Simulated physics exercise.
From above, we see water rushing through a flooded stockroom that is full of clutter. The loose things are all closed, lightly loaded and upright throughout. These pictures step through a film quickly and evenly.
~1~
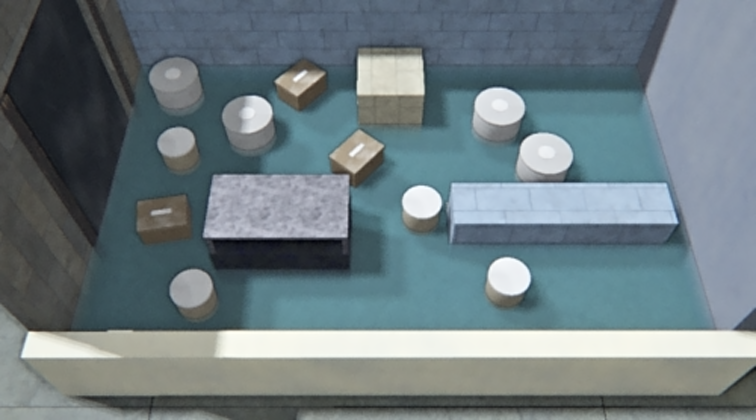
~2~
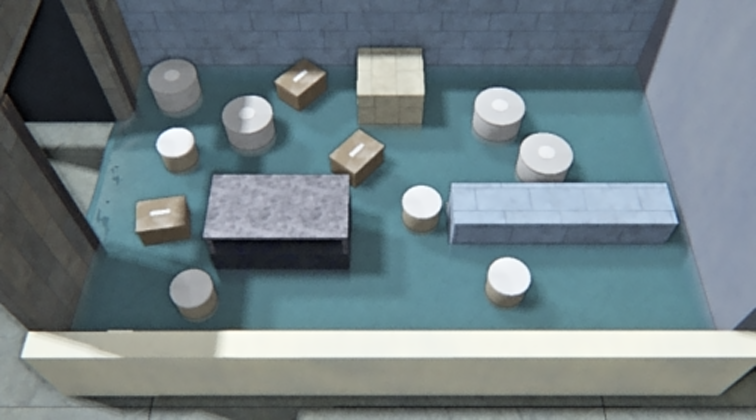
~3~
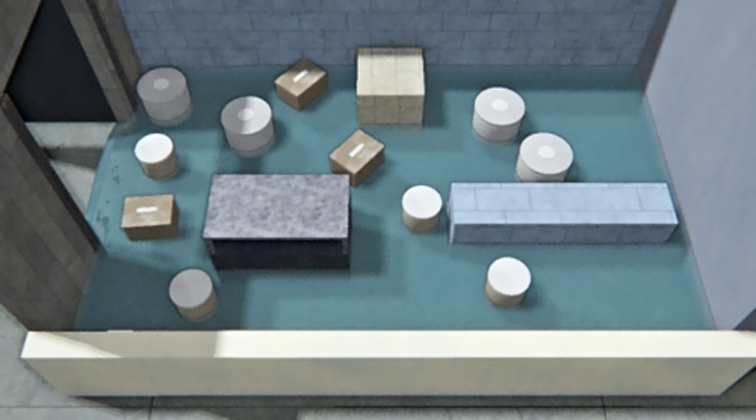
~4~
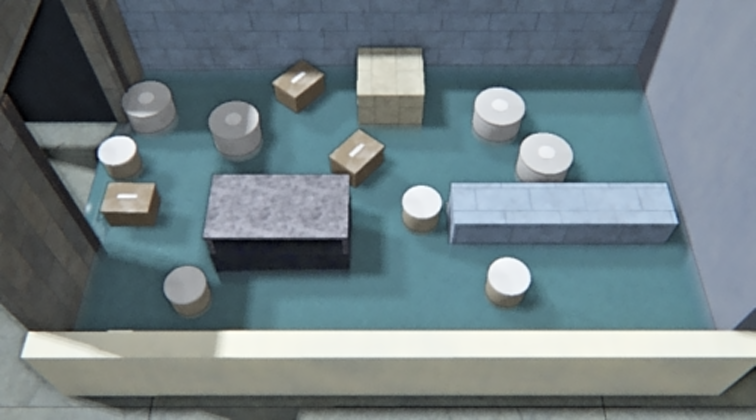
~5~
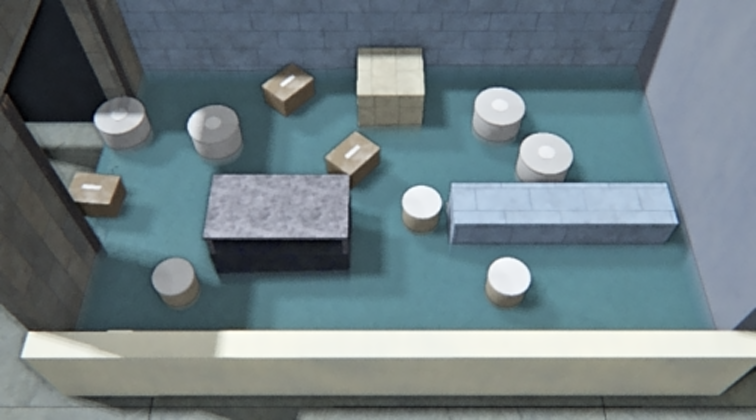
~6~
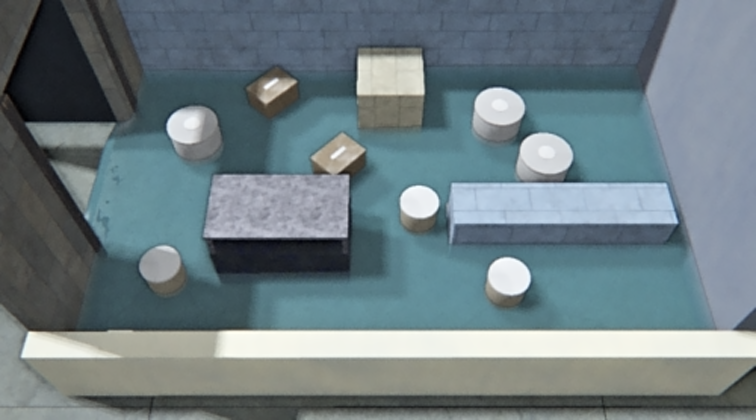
Water starts running out through an opening at the left of a flooded, walled room, where pale round tubs and brown boxes float around fixed blocks. The tubs and a box nearest the gap drift left and pass out of view, while others farther in shift leftward and those at right stay put.
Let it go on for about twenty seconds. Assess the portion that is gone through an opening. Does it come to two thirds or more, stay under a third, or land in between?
The share will most likely be no less than two thirds.
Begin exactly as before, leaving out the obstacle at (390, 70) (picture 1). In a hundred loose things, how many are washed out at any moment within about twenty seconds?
That comes to 90 in a hundred.
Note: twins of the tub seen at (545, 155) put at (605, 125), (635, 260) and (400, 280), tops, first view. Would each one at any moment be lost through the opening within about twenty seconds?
In order: Never exits; never exits; exits.
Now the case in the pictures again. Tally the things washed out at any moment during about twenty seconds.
Counting them up gives 11.
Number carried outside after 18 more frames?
The total is 8.
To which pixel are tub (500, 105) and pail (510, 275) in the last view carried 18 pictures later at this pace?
Near (168, 119) and (271, 298).
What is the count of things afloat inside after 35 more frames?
Count: 0.
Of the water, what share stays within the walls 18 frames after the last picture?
Roughly 52 percent.
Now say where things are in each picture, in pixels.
In the first frame, a tub at (247, 114), afloat; a pail at (191, 288), afloat; 0 of 11 have shifted.
In the second frame, a tub at (247, 114) floats; a pail at (191, 288), afloat; 0 of 11 have shifted.
In the third frame, a tub at (246, 115), afloat; a pail at (190, 288), afloat; 3 of 11 have shifted.
In the fourth frame, a tub at (234, 120) floats, close to its start; a pail at (185, 284), afloat, close to its start; 5 of 11 have shifted.
In the fifth frame, a tub at (213, 124) floats, a stride from its start; a pail at (173, 276) floats, close to its start; 6 of 11 have shifted.
In the sixth frame, a tub at (192, 124), afloat, a stride from its start; a pail at (160, 263), afloat, a stride from its start; 7 of 11 have shifted.
A moment on, 5 of 11 are out; 6 afloat.
Next, 8 of 11 are out; 3 afloat.
Later, 11 of 11 are out; 0 afloat.
In the end, 11 of 11 are out; 0 afloat.
